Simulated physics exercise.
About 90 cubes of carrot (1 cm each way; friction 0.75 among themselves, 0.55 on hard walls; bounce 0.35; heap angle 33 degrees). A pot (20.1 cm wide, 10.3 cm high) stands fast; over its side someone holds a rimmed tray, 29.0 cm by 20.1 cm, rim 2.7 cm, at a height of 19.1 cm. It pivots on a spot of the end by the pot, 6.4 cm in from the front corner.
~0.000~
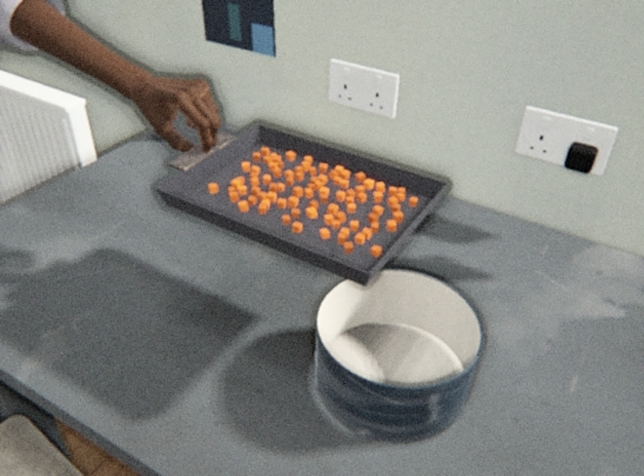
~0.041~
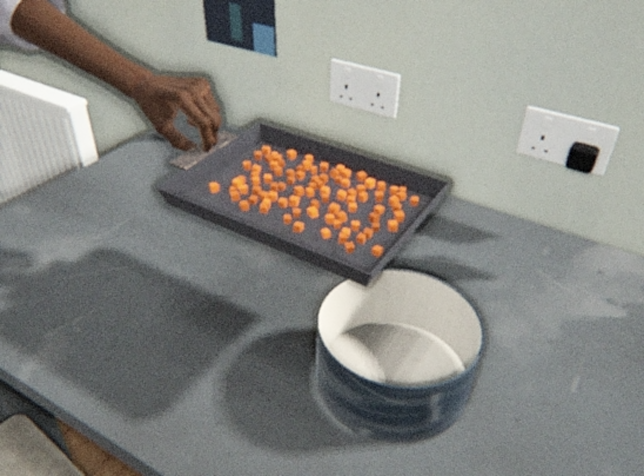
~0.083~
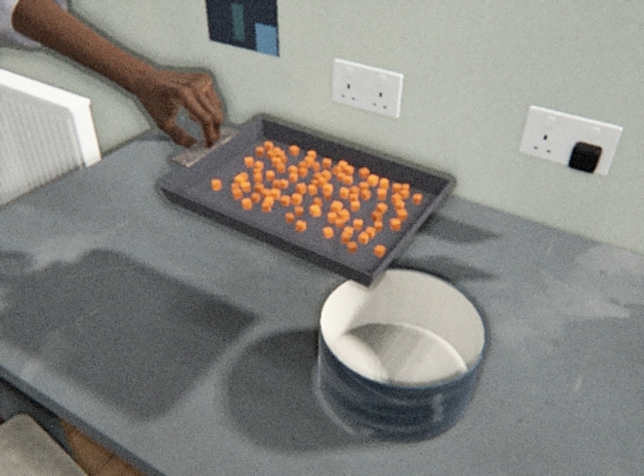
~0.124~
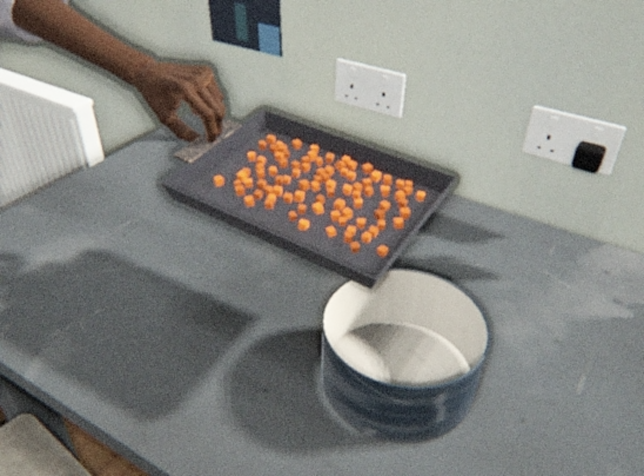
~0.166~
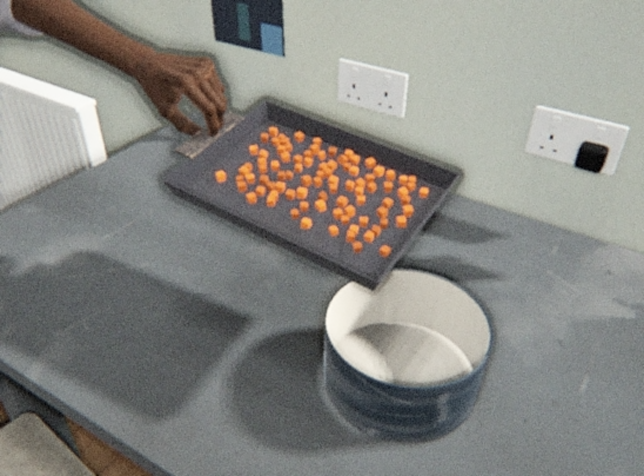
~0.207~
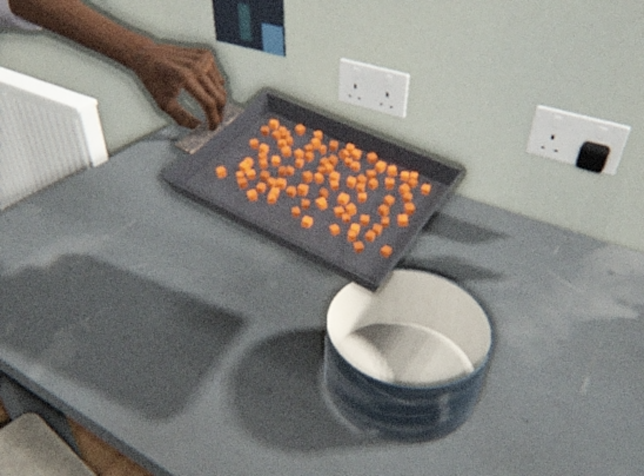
A hand reaches in from the upper left over a grey worktop, seen from above at an angle, with a pale green wall and two white sockets behind. It holds the end of a dark rimmed tray scattered with small orange cubes, its near right corner above a dark blue pot with a white inside. The tray tilts slightly toward the pot, the cubes barely shifting, while the view drifts very slightly.
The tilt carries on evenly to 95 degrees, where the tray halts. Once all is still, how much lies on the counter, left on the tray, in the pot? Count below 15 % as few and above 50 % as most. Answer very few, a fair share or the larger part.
On the counter: A fair share; left on the tray: Very few; in the pot: The larger part.
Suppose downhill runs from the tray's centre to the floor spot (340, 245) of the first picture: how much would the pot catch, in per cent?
About 85 per cent.
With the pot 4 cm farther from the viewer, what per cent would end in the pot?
Then about 30 per cent.
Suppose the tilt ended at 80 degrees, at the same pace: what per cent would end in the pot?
Then about 50 per cent.
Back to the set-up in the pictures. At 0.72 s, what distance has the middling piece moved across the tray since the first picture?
Some 8 cm.
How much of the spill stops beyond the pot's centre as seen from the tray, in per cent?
Some 70 per cent.
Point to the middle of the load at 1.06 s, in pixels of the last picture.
At about (356, 305).
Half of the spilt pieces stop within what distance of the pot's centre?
Some 24 cm.
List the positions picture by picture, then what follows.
Tray tilt 0 degrees, front corners at (164, 187) and (367, 267); middle of the pieces at (309, 193); pot at (399, 322), in the first picture.
Tray tilt 1 degrees, front corners at (165, 186) and (368, 268); middle of the pieces at (310, 192), in the second picture.
Tray tilt 2 degrees, front corners at (168, 185) and (370, 269); middle of the pieces at (312, 190), in the third picture.
Tray tilt 5 degrees, front corners at (170, 182) and (373, 272), lowest corner right front; middle of the pieces at (315, 186), in the fourth picture.
Tray tilt 8 degrees, front corners at (171, 179) and (375, 275), lowest corner right front; middle of the pieces at (318, 182), in the fifth picture.
Tray tilt 11 degrees, front corners at (172, 176) and (376, 278), lowest corner right front; middle of the pieces at (319, 178); pot at (408, 322). The tray's pace is about 80 degrees a second, in the sixth picture.
After 0.72 s, tilt 51 degrees; the tray holds 100 %, the pot 0 %.
After 1.06 s, tilt 78 degrees; the tray holds 60 %, the pot 20 %.
Then, at 1.49 s, tilt 95 degrees; the tray holds 15 %, the pot 60 %.
By 2.6 s all is still; counter 25 %, tray 0 %, pot 75 %.
